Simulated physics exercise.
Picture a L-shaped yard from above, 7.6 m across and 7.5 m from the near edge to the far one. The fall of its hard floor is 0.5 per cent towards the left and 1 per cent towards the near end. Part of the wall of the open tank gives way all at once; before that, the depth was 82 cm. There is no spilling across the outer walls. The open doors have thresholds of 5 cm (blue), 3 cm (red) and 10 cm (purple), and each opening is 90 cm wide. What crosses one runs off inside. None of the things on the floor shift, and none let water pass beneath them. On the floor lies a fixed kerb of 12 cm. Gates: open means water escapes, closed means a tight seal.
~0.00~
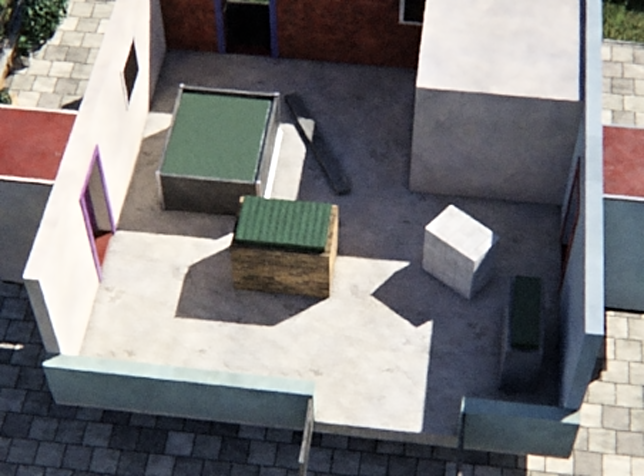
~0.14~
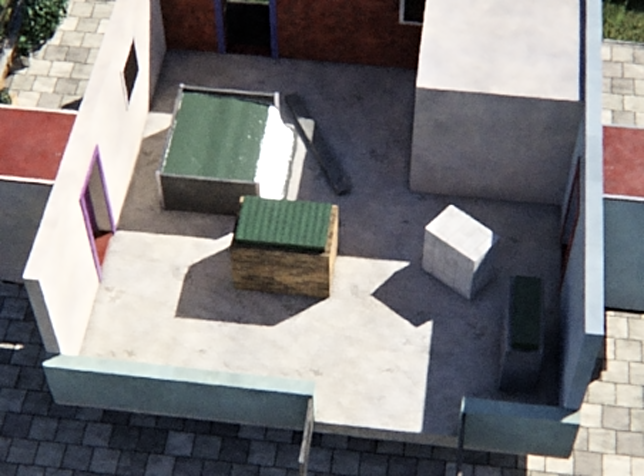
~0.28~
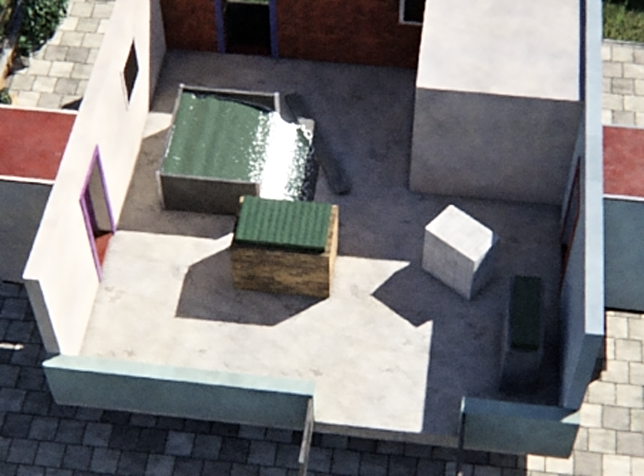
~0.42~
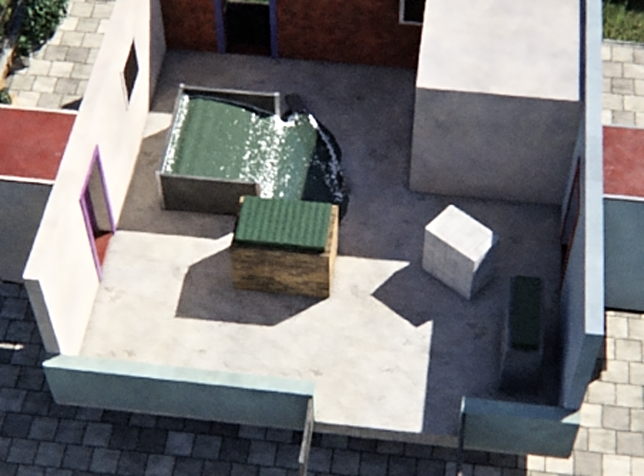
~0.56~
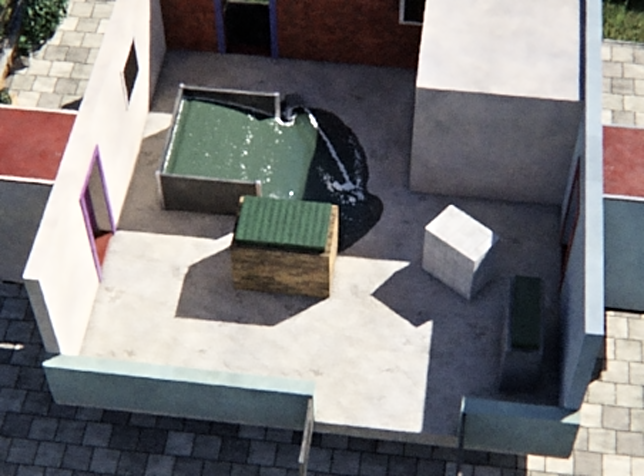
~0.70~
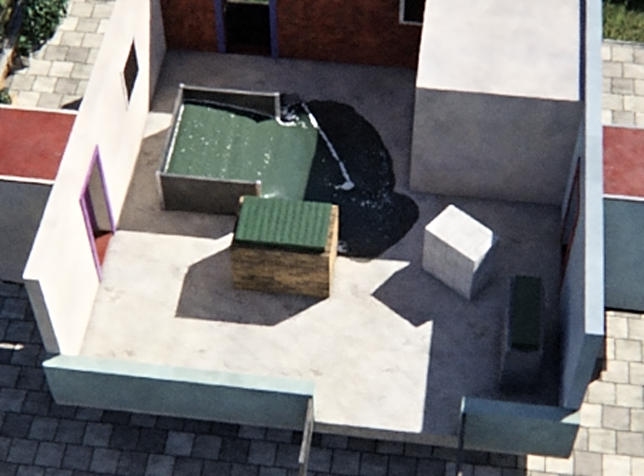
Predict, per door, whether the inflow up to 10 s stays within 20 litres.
In order: At the blue door no more than the set amount gets in. At the red door more than the set amount gets in. At the purple door no more than the set amount gets in.
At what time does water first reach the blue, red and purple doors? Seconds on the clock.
Front arrives - blue 2.0 s; red 1.5 s; purple 4.5 s.
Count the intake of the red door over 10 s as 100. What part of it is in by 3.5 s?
Some 60 in a hundred.
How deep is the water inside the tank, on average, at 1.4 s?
About 32 cm.
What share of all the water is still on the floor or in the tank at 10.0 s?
72 %.
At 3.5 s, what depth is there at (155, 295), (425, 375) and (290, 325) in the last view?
Spot by spot: Some 0, 3, then 0 cm.
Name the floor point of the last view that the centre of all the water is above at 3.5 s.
Centre: Roughly (359, 197) px.
After 1.4 s water covers 35 % of the floor and is deepest (46 cm) near (430, 259); blue door not reached, red door not reached, purple door not reached.
After 2.2 s water covers 45 % of the floor and is deepest (38 cm) near (431, 250); blue door 2 cm at the sill, 0 L in, red door 11 cm at the sill, 54 L in, purple door not reached.
After 3.5 s water covers 60 % of the floor and is deepest (23 cm) near (430, 259); blue door 8 cm at the sill, 0 L in, red door 12 cm at the sill, 151 L in, purple door not reached.
After 6.0 s water covers 75 % of the floor and is deepest (17 cm) near (558, 316); blue door 4 cm at the sill, 3 L in, red door 7 cm at the sill, 215 L in, purple door 5 cm at the sill, 0 L in.
After 10.0 s water covers 95 % of the floor and is deepest (12 cm) near (162, 391); blue door 4 cm at the sill, 4 L in, red door 4 cm at the sill, 244 L in, purple door 4 cm at the sill, 0 L in.
